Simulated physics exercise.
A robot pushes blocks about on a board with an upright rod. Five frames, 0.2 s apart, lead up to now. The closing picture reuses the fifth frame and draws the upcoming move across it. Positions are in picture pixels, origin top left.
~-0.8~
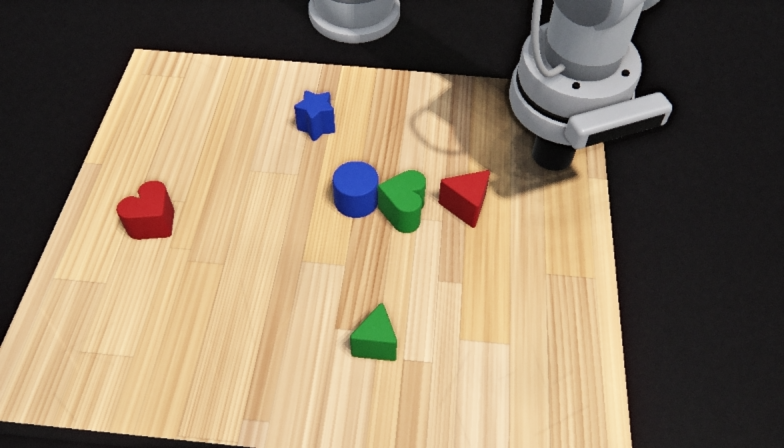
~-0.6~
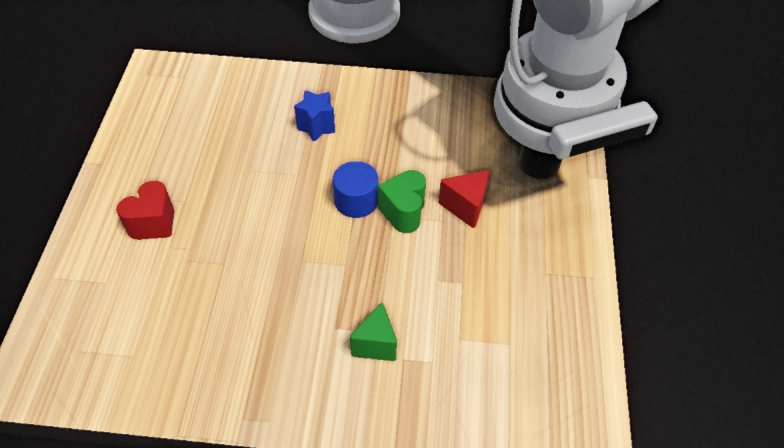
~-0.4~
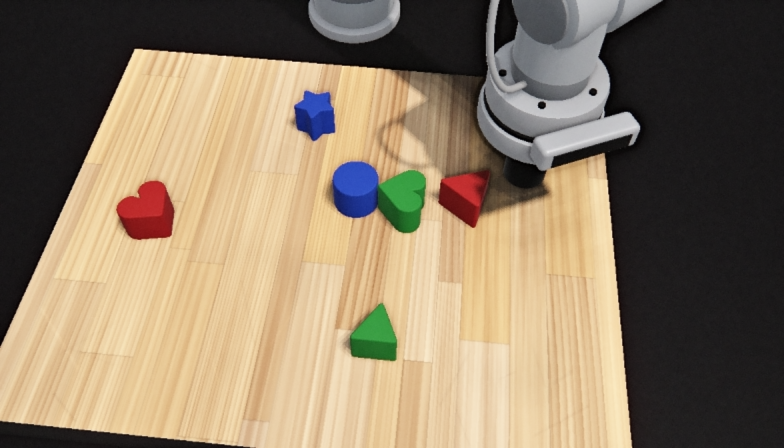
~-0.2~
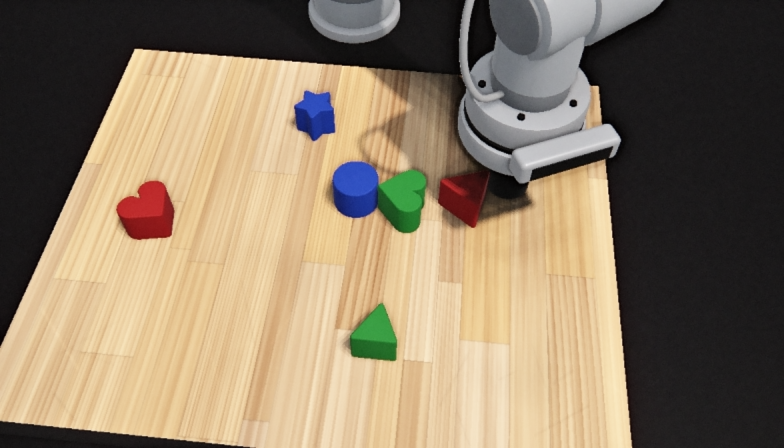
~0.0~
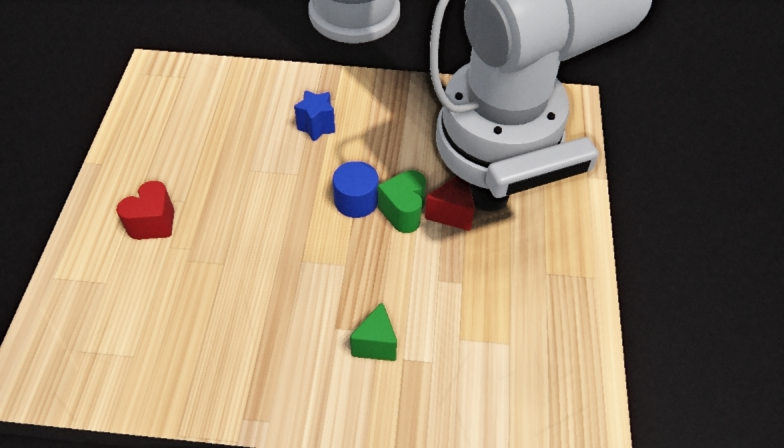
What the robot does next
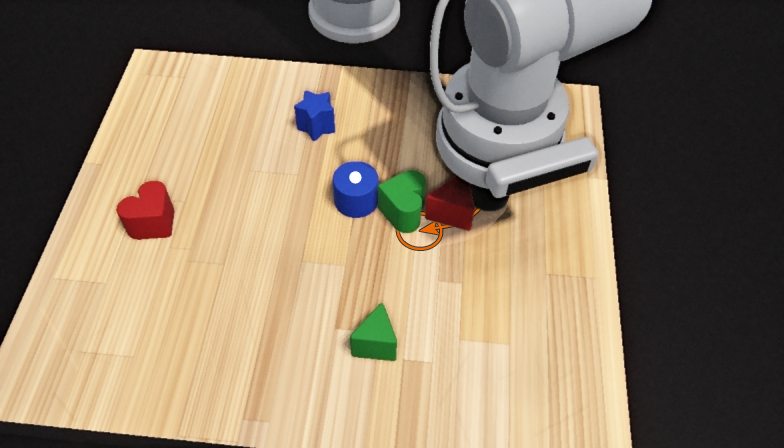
On a light wooden board holding six red, blue and green blocks, a grey robot arm moves left and slightly toward the viewer, then nudges the red triangular block a little left toward the green heart.
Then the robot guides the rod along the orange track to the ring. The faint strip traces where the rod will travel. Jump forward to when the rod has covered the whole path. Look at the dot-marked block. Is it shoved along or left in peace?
It gets moved.
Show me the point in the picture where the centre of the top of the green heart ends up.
Around pixel (377, 186).
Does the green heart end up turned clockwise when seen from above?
Short answer: Yes.
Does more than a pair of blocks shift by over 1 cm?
The answer is yes.
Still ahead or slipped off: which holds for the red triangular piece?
It holds its place in front.
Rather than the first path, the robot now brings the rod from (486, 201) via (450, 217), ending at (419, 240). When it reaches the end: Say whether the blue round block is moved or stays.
At the end of the path, the blue round block has moved off its old spot.
The drawn path runs from (486, 201) over (470, 217) and (446, 226) to (420, 231); the dot is on the blue round block.
On the path given first. Halfway along, rod at (459, 217); green heart at (400, 194), turned 25° clockwise; red triangular piece at (426, 213), turned 15° anticlockwise.
At the end, rod at (420, 224); blue round block at (340, 169); green heart at (377, 186), turned 65° clockwise; red triangular piece at (380, 216), turned 15° clockwise.
